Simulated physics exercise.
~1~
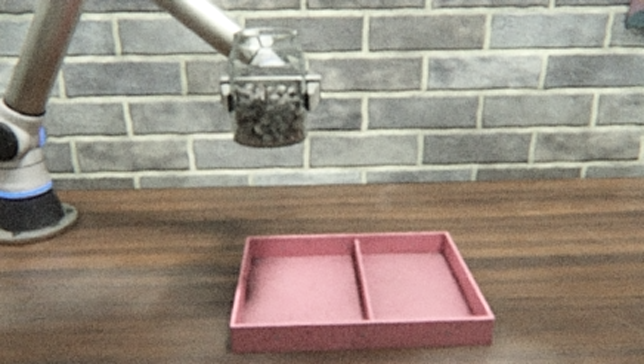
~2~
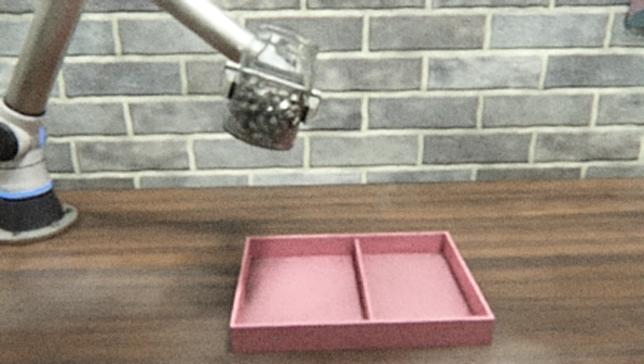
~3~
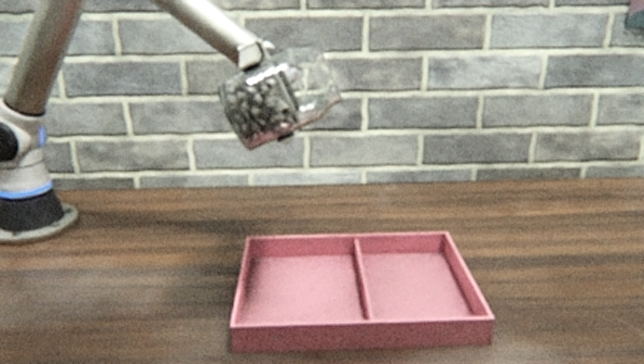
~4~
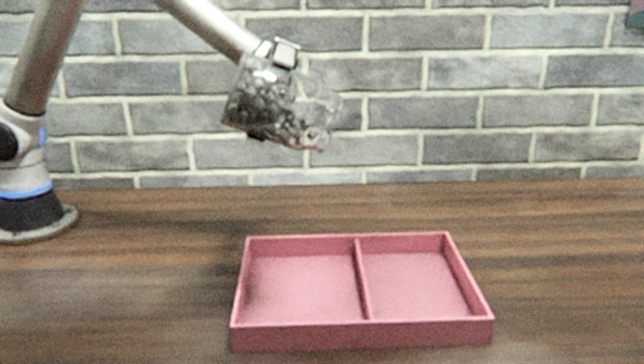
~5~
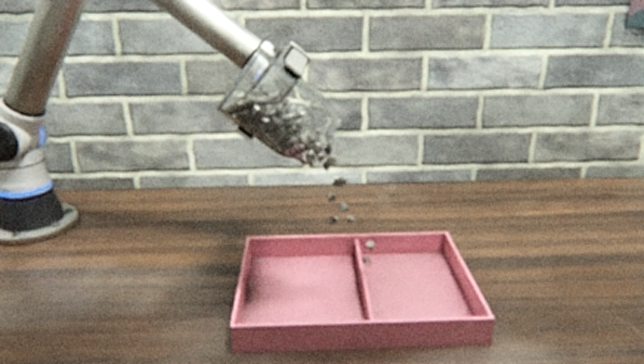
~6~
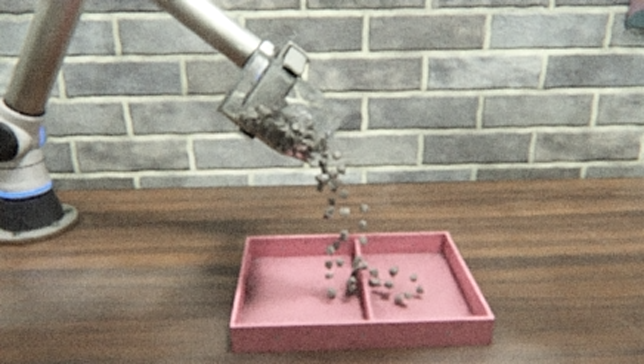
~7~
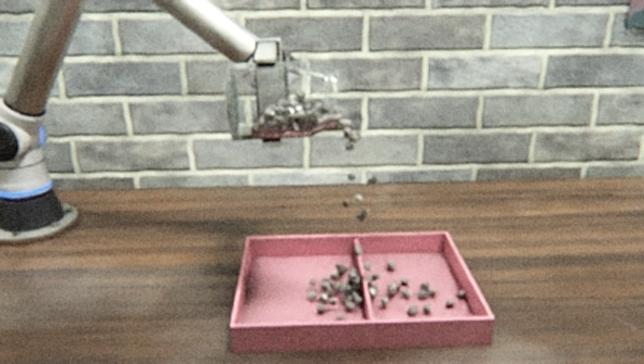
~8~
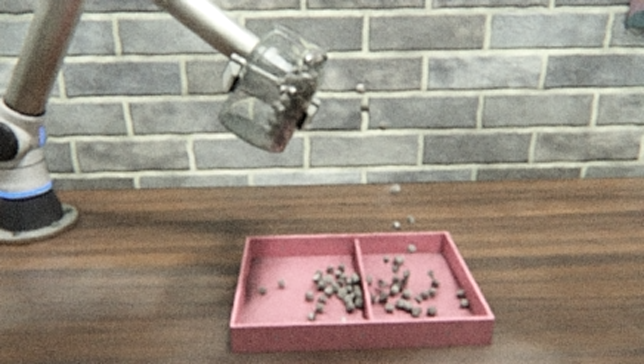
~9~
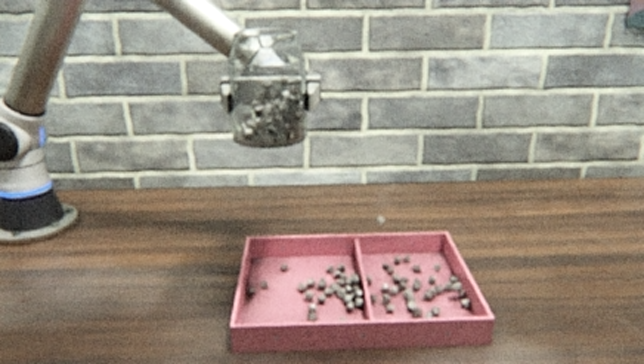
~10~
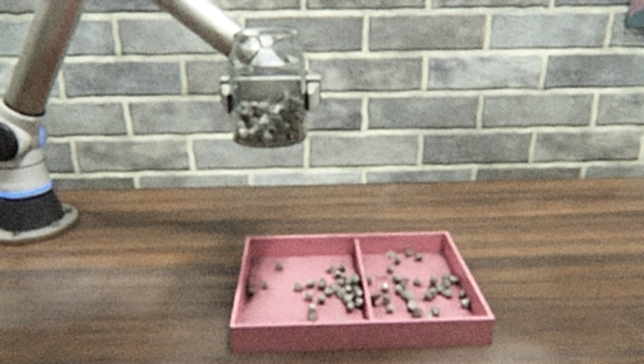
A robot arm tipped a clear jar of small gray pebbles over a pink divided tray, spilling them into both sections, then turned the jar upright again, with roughly half the pebbles still inside and the rest scattered on either side of the divider.
